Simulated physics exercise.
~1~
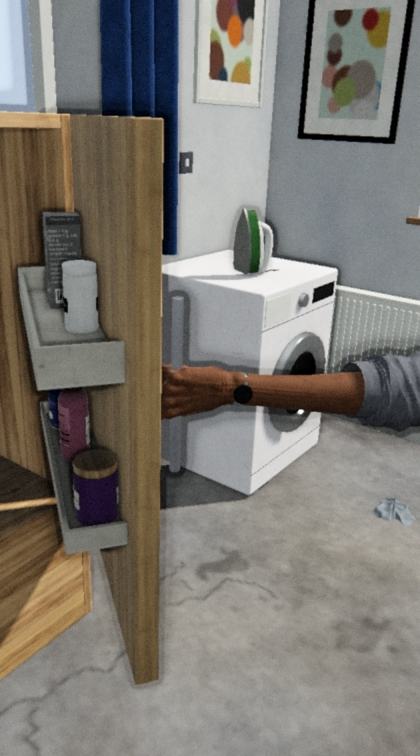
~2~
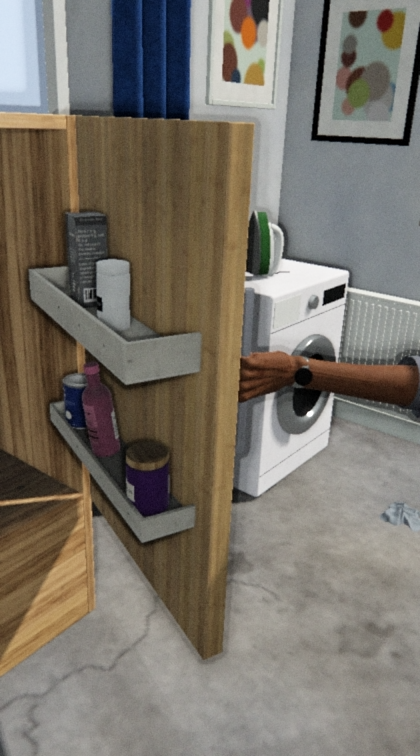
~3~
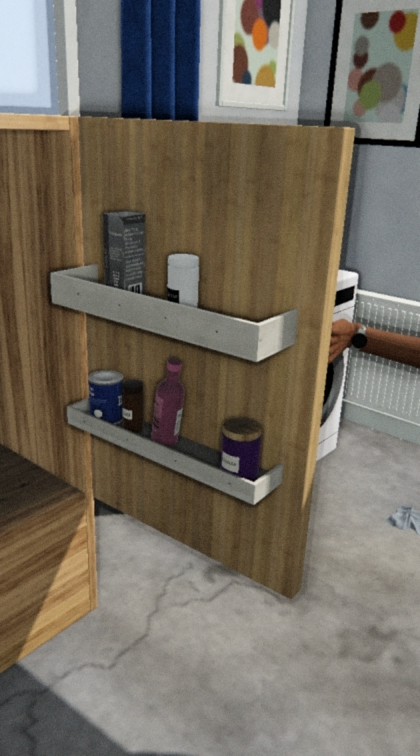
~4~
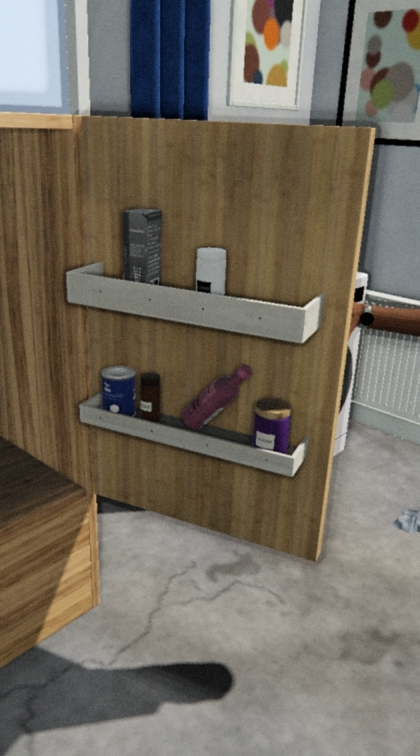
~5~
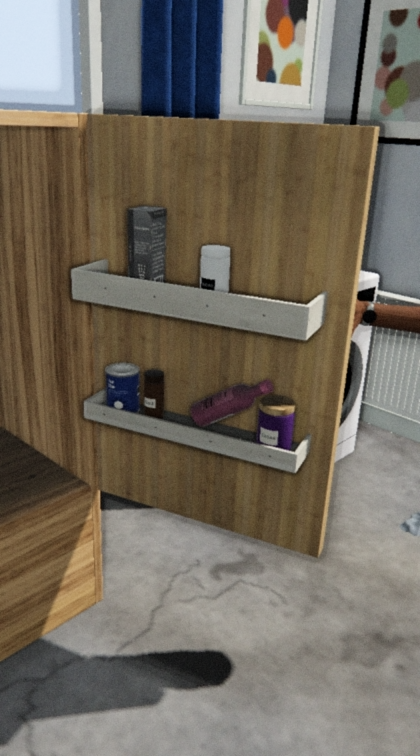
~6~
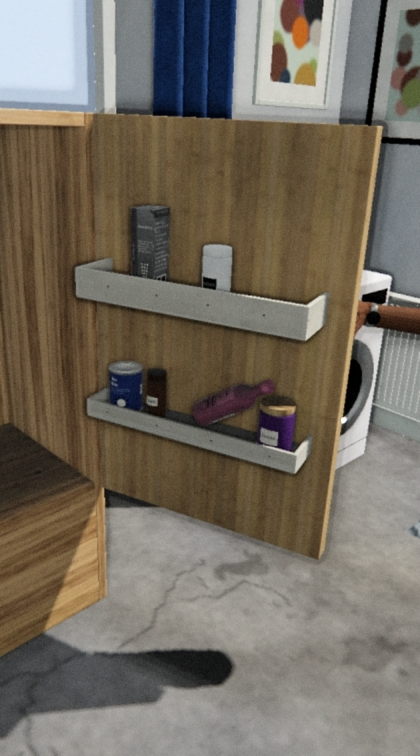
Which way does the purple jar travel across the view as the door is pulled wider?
The purple jar moves to the right, carried along in the lower rack as the door swings open.
